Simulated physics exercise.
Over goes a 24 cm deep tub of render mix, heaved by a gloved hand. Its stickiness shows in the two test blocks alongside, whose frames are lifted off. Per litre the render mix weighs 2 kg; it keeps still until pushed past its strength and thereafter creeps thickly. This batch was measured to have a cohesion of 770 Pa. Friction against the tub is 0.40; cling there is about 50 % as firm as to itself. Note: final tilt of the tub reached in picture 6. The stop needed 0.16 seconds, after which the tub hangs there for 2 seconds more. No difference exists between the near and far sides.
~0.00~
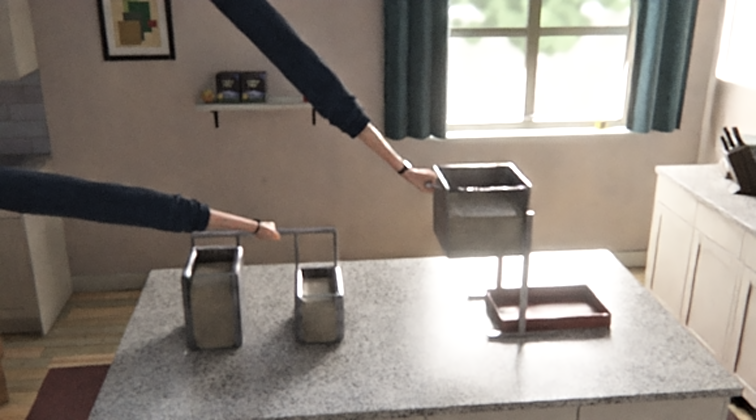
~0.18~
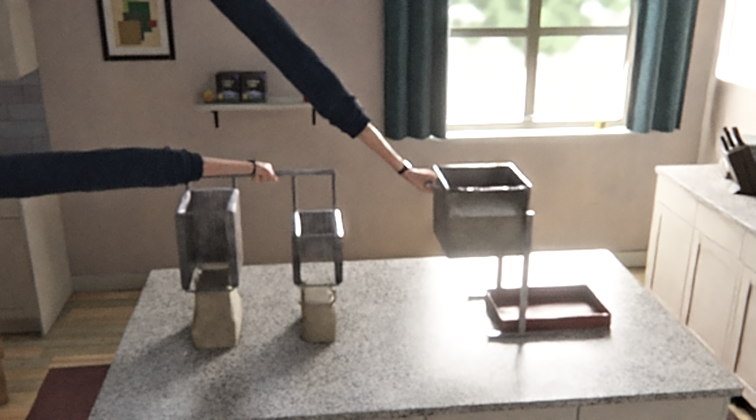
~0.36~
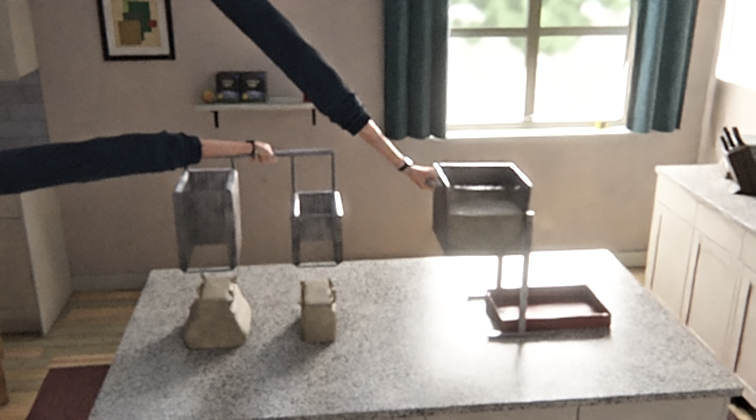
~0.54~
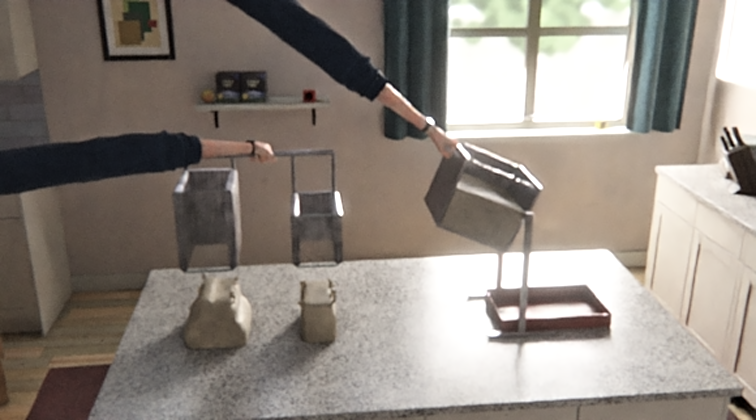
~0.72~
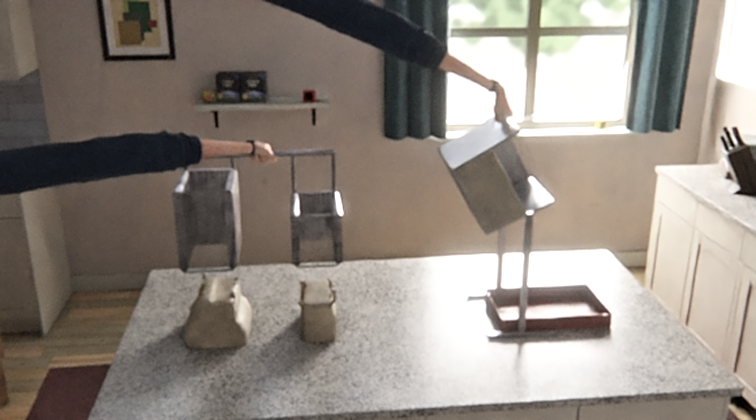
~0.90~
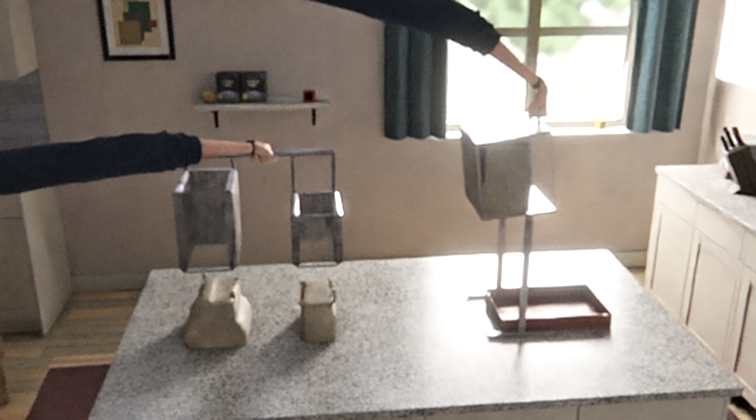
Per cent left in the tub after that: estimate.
Roughly 98 percent.
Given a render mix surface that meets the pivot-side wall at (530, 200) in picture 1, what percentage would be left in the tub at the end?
Then about 65 %.
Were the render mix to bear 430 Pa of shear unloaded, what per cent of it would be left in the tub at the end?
70 %.
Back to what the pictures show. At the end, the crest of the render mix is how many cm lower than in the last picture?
The top ends up some 7 cm below its level in the last picture.
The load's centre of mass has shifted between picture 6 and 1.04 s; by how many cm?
I'd estimate roughly 4 centimetres.
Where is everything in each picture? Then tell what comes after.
The first frame shows handle-side rim at (449, 190), tilt 0 degrees; highest point of the render mix at (517, 215); test blocks 23 cm, 15 cm high (left to right).
The second frame shows handle-side rim at (449, 190), tilt 0 degrees; highest point of the render mix at (517, 215); test blocks 21 cm, 15 cm high (left to right).
The third frame shows handle-side rim at (450, 187), tilt 2 degrees; highest point of the render mix at (454, 216); test blocks 18 cm, 15 cm high (left to right).
The fourth frame shows handle-side rim at (470, 159), tilt 24 degrees; highest point of the render mix at (457, 189); test blocks 17 cm, 15 cm high (left to right).
The fifth frame shows handle-side rim at (521, 133), tilt 62 degrees; highest point of the render mix at (491, 151); test blocks 17 cm, 15 cm high (left to right).
The sixth frame shows handle-side rim at (552, 133), tilt 83 degrees; highest point of the render mix at (525, 145); test blocks 17 cm, 15 cm high (left to right).
By 1.04 s, the tub is at 83 degrees and holds 100 %.
By 1.21 s, the tub is at 83 degrees and holds 99 %.
By 1.38 s, the tub is at 83 degrees and holds 98 %.
By 1.55 s, the tub is at 83 degrees and holds 98 %.
By 2.90 s, at the end, the tub is at 83 degrees and holds 98 %.
